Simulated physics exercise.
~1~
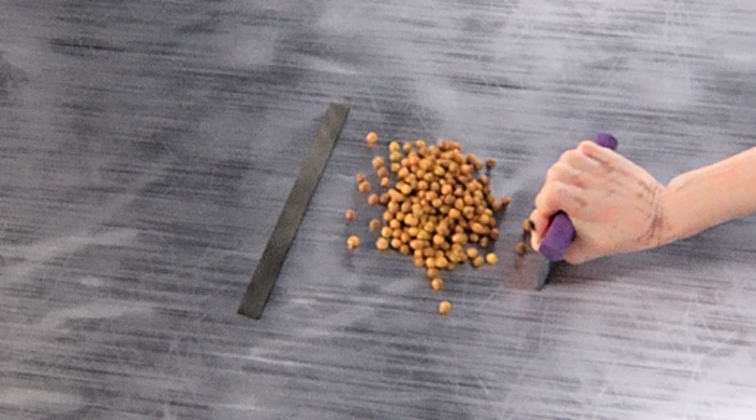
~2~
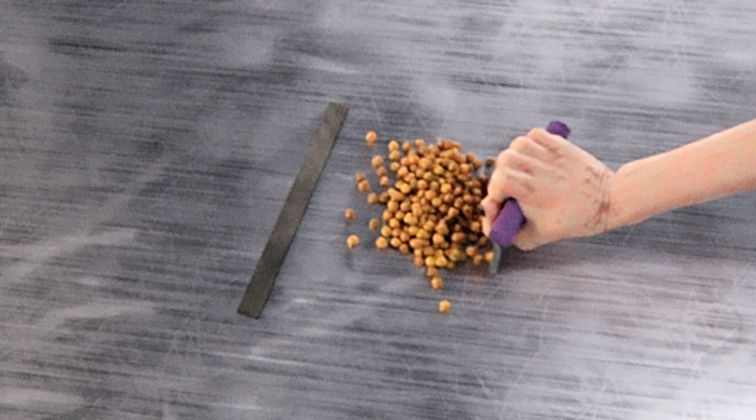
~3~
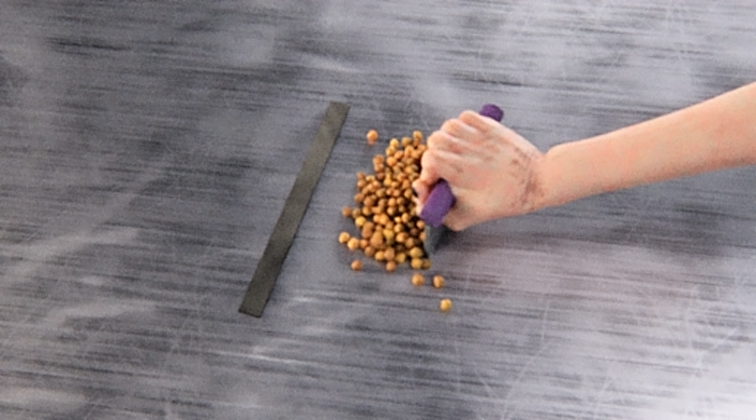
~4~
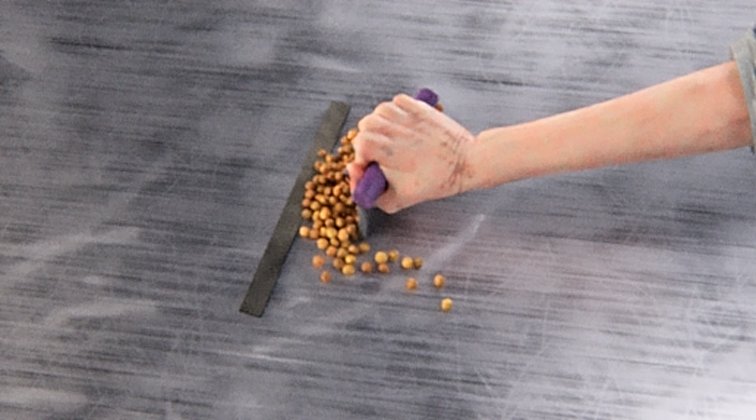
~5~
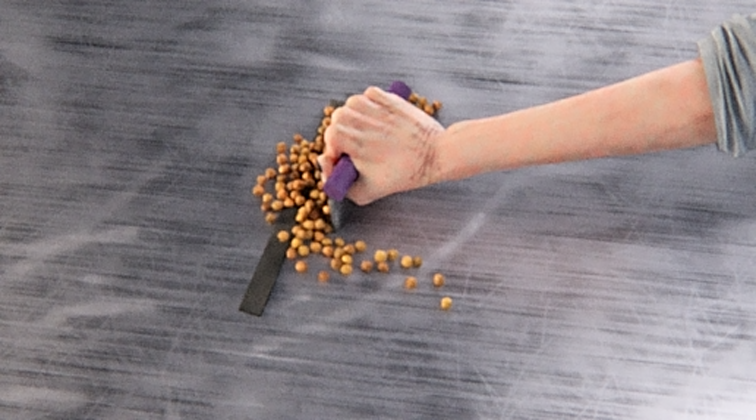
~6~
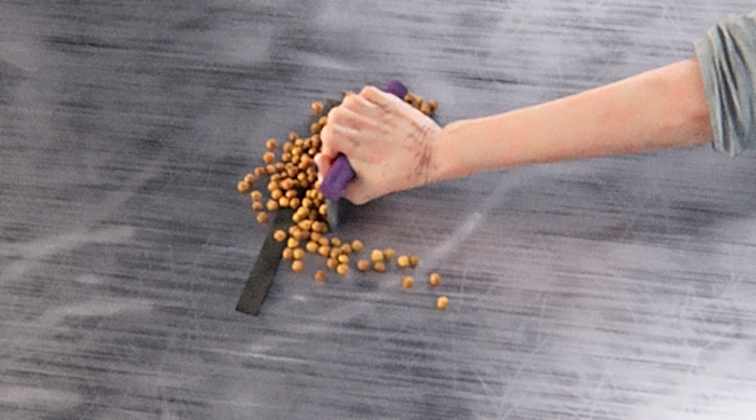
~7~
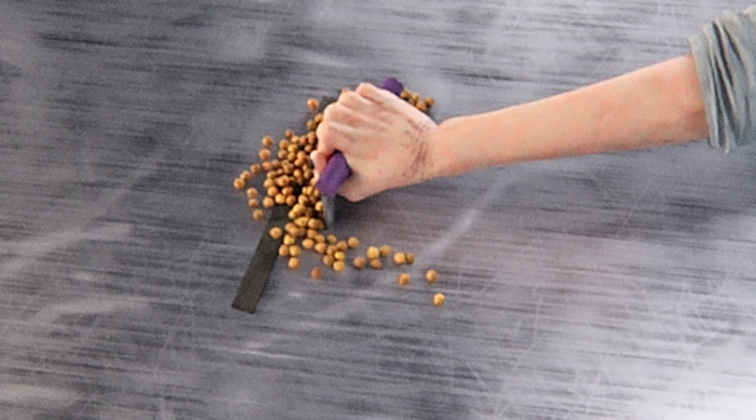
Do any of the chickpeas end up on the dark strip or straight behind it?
Yes, some of them end up on the strip or just behind it, but they are a modest share and most of the chickpeas lie elsewhere.
